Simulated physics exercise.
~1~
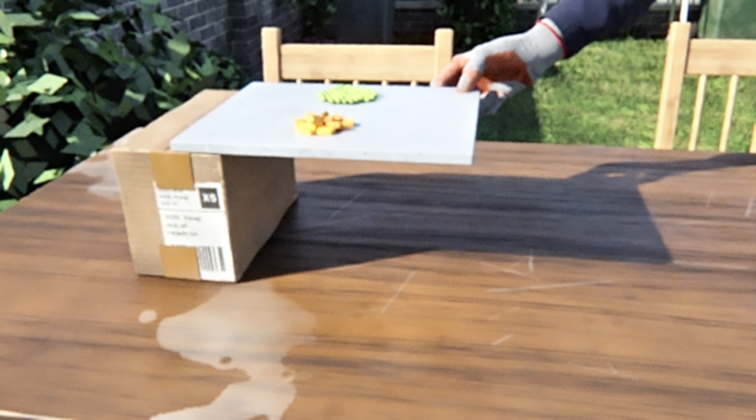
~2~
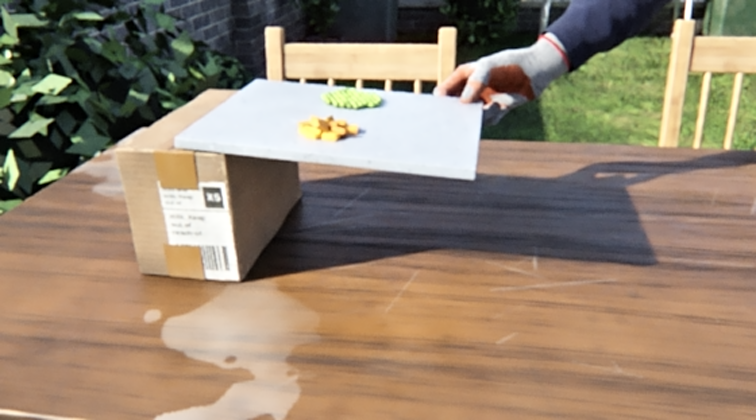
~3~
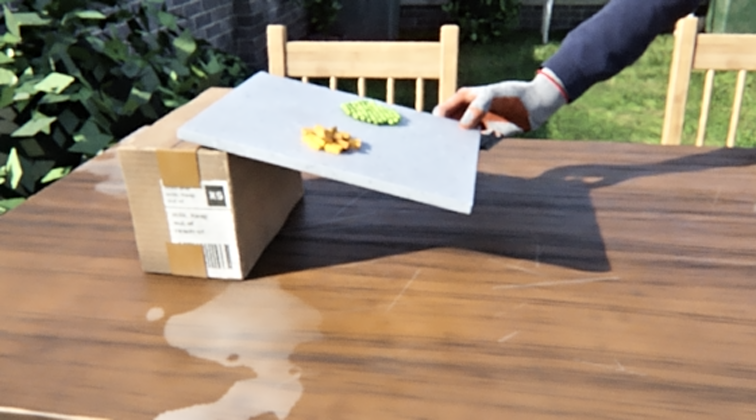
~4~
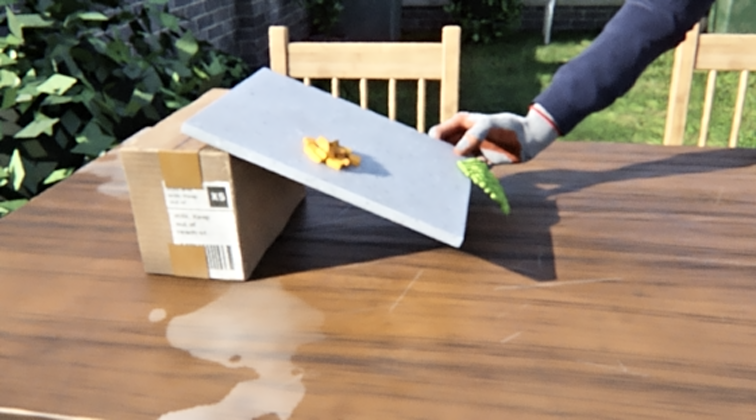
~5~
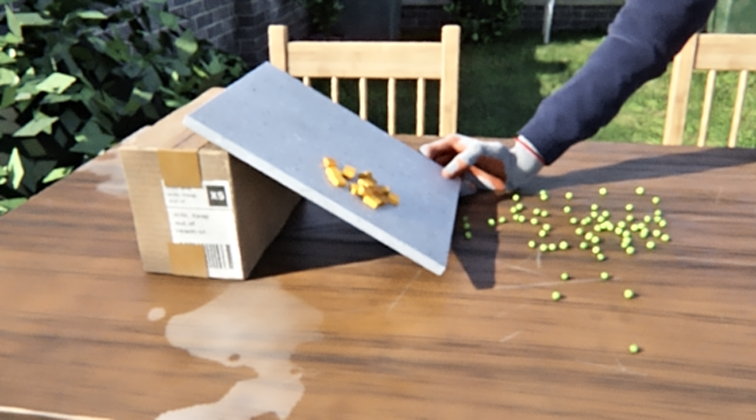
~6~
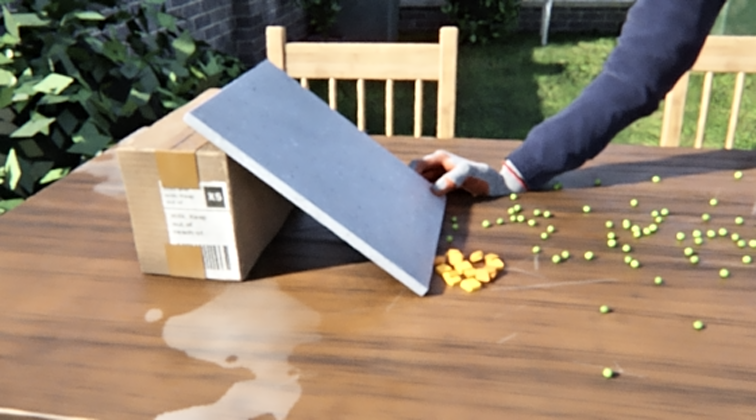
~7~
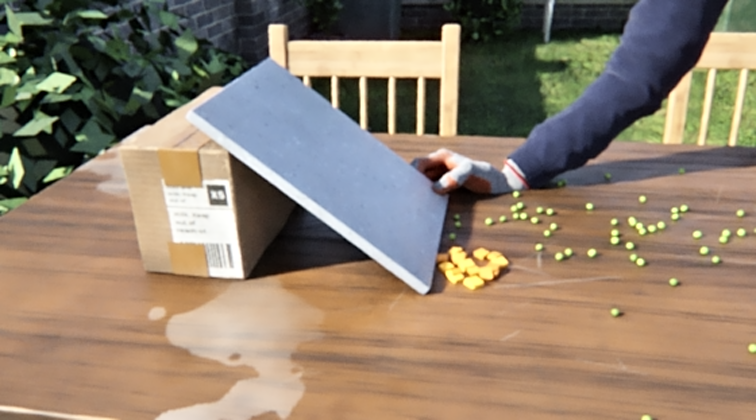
We see a gloved hand lower one end of a grey board propped on a cardboard box, and small green balls roll off and scatter across the wooden table. Orange pieces then slide down and stop in a cluster at the board's foot, with the green balls spread farther right.
